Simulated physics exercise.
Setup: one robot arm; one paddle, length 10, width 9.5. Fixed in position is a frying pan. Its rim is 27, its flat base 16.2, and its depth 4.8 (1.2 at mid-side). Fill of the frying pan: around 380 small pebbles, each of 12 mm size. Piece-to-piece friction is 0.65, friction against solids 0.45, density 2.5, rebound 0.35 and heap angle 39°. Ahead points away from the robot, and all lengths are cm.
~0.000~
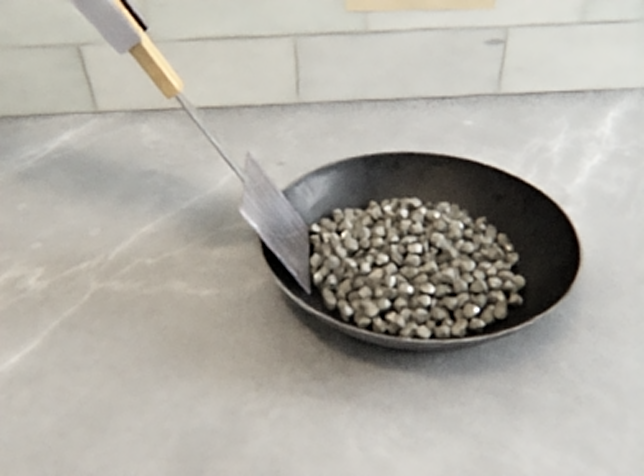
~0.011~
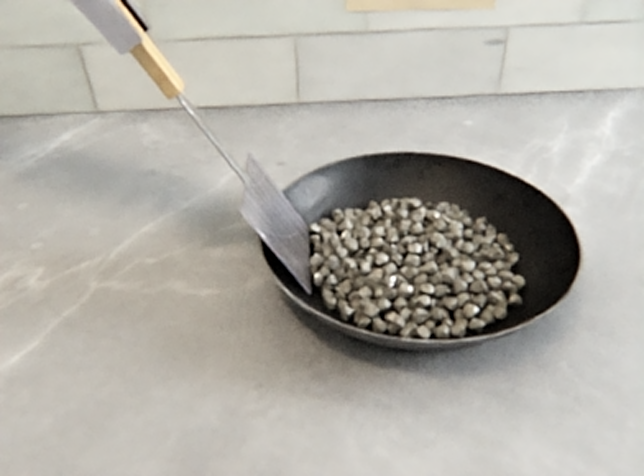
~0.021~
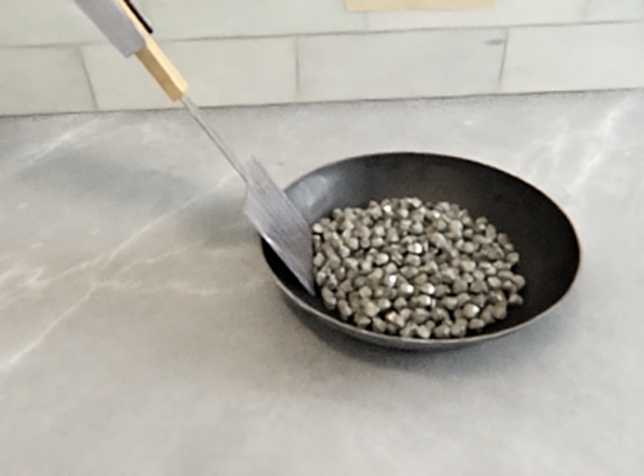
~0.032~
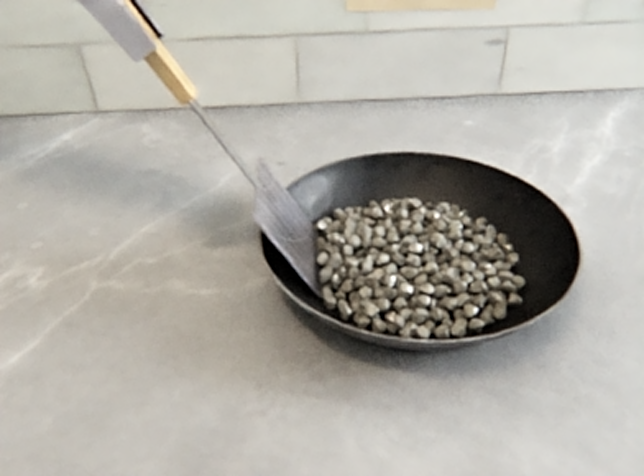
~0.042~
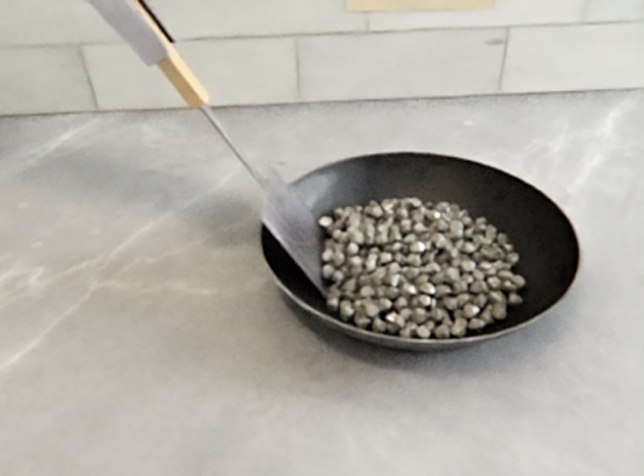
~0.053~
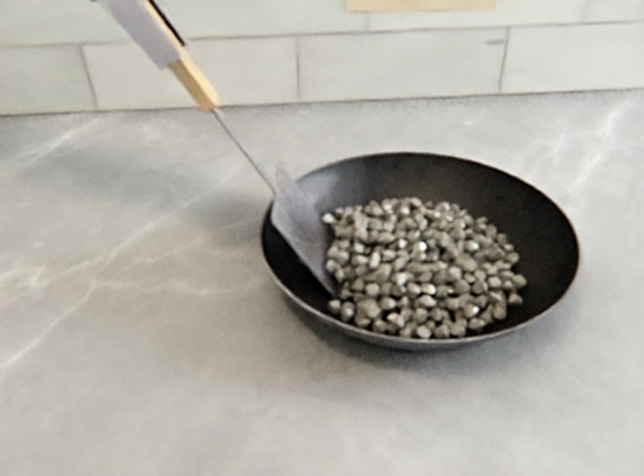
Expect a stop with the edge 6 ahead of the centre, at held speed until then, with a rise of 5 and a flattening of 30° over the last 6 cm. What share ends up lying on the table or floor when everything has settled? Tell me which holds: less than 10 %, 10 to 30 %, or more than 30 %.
Less than 10 % holds.
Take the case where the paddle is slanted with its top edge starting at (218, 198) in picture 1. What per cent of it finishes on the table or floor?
Spill: Approx. 5 per cent.
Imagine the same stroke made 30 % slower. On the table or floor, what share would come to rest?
Then about 0 per cent.
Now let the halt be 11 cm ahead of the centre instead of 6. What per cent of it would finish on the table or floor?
35 %, roughly.
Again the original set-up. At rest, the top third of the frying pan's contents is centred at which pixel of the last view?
The middle lies somewhere around (519, 235).
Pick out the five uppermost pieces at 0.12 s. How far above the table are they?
I'd put it close to 8 cm.
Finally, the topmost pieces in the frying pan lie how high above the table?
About 6.0 cm.
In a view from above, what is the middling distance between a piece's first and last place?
I'd put it at close to 5 centimetres.
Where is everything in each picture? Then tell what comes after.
In the first frame, the paddle top edge at (244, 178), sloping 61°; upper third of the load around (414, 250), from x 315 to 515, top at y 205; 381 in the frying pan.
In the second frame, the paddle top edge at (245, 178), sloping 61°; upper third of the load around (414, 250), from x 315 to 515, top at y 205.
In the third frame, the paddle top edge at (248, 180), sloping 61°; upper third of the load around (415, 250), from x 315 to 515, top at y 205.
In the fourth frame, the paddle top edge at (256, 183), sloping 61°; upper third of the load around (415, 250), from x 315 to 515, top at y 205.
In the fifth frame, the paddle top edge at (266, 186), sloping 61°; upper third of the load around (409, 248), from x 315 to 515, top at y 200.
In the sixth frame, the paddle top edge at (275, 188), sloping 61°; upper third of the load around (409, 248), from x 305 to 520, top at y 200; 381 in the frying pan.
After 0.12 s, sloping 61°, highest piece 12 above the table; 379 in the frying pan, 2 on the blade or in flight.
After 0.18 s, sloping 50°, highest piece 18 above the table; 379 in the frying pan, 2 on the blade or in flight.
After 0.41 s, sloping 31°, highest piece 6 above the table; 360 in the frying pan, 17 on the table or floor, 4 on the blade or in flight.
After 1.46 s, sloping 31°, highest piece 6 above the table; 358 in the frying pan, 23 on the table or floor.
In the end, 358 in the frying pan, 23 on the table or floor. That is 6 % on the table or floor.
